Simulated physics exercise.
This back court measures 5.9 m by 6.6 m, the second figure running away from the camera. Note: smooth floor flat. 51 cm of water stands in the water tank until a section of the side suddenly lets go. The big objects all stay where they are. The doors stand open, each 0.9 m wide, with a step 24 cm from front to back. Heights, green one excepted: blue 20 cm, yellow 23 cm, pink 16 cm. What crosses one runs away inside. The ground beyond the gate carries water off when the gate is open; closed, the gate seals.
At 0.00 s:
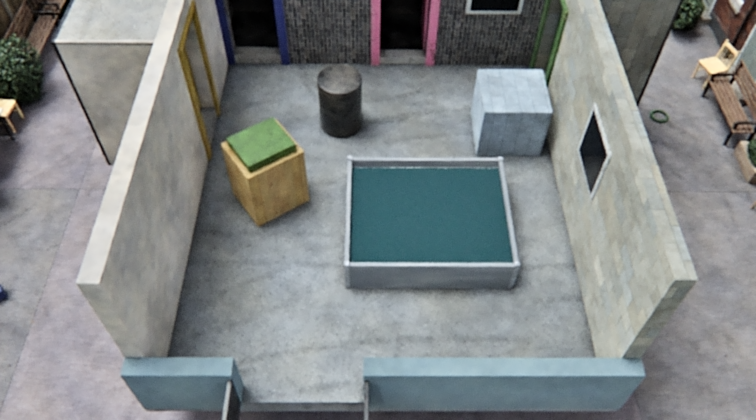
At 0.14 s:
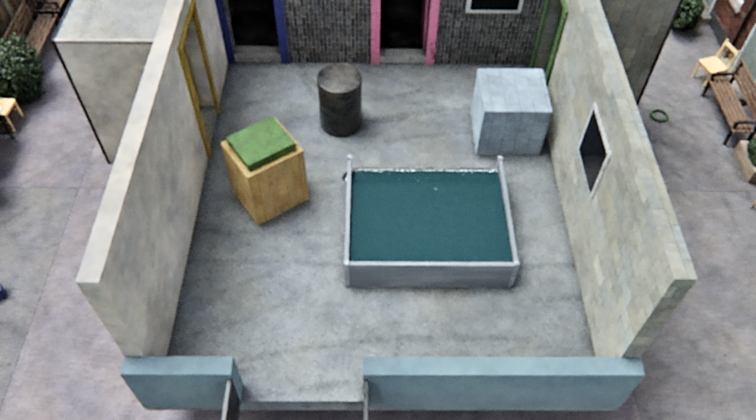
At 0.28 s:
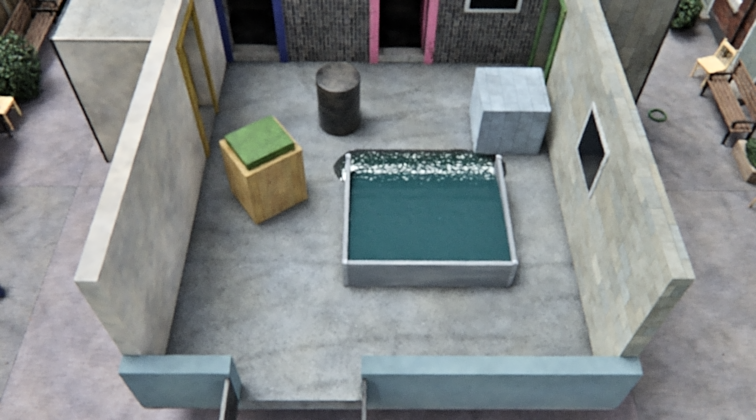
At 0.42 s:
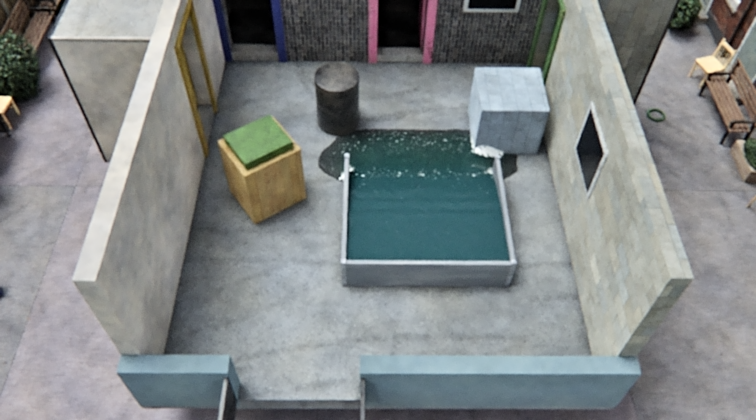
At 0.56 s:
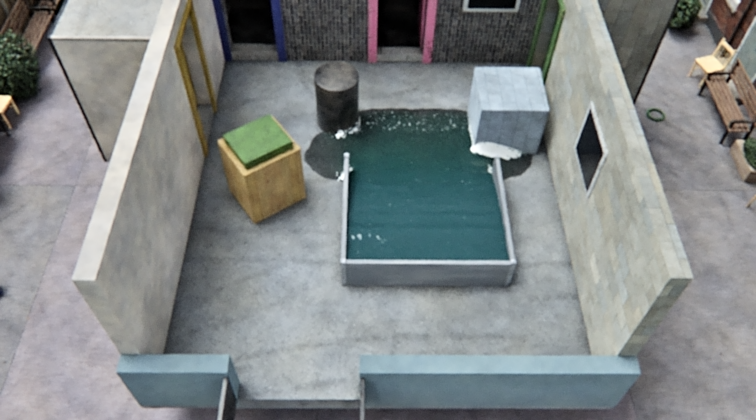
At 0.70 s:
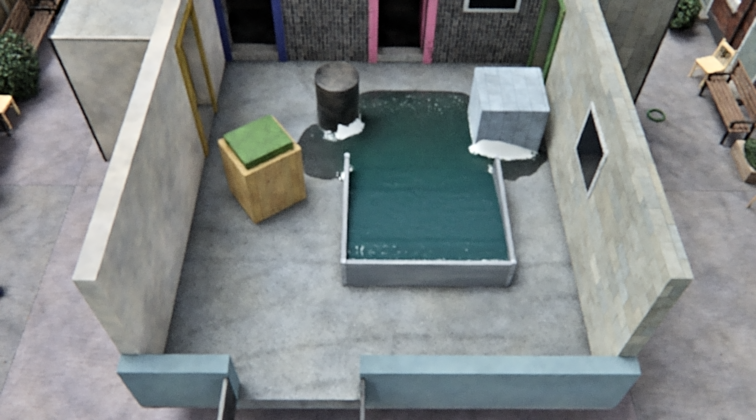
Water pouring from the open far side of a rectangular tank, spreading across a walled courtyard floor around a barrel and pale block.
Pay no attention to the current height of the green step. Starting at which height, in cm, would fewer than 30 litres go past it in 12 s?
Starting at roughly 17 cm.
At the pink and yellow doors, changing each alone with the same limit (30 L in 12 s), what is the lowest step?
About 27 cm at pink and about 8.0 cm at yellow.
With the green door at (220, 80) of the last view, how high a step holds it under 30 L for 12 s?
13.5 cm.
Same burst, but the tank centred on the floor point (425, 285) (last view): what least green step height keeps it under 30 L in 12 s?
In this case, 16 cm or so.
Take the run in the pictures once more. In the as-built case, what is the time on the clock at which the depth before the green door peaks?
I'd say near 3.0 seconds.
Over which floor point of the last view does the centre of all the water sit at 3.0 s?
The water is centred around (406, 139) in the last picture's pixels.
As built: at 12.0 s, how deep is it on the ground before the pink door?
Lab note: Depth approx. 6.5 cm.
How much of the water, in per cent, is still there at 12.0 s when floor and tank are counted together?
Something like 76 per cent of it remains.
After 1.4 s water covers 30 % of the floor, deepest (32 cm) near (430, 65); it has not reached the green door.
After 3.0 s water covers 55 % of the floor, deepest (28 cm) near (412, 65); 19 cm at the green door, 33 litres in over its 5 cm step.
After 12.0 s water covers 95 % of the floor, deepest (8 cm) near (202, 176); 4 cm at the green door, 270 litres in over its 5 cm step.
At the green door as built, the water arrived by 2.2 s and peaked near 19 cm at 3.0 s.
With a step of 15 cm, 49 litres would have come in within the 12 s; with 20 cm, 13 litres. So under 30 litres takes about 17 cm.
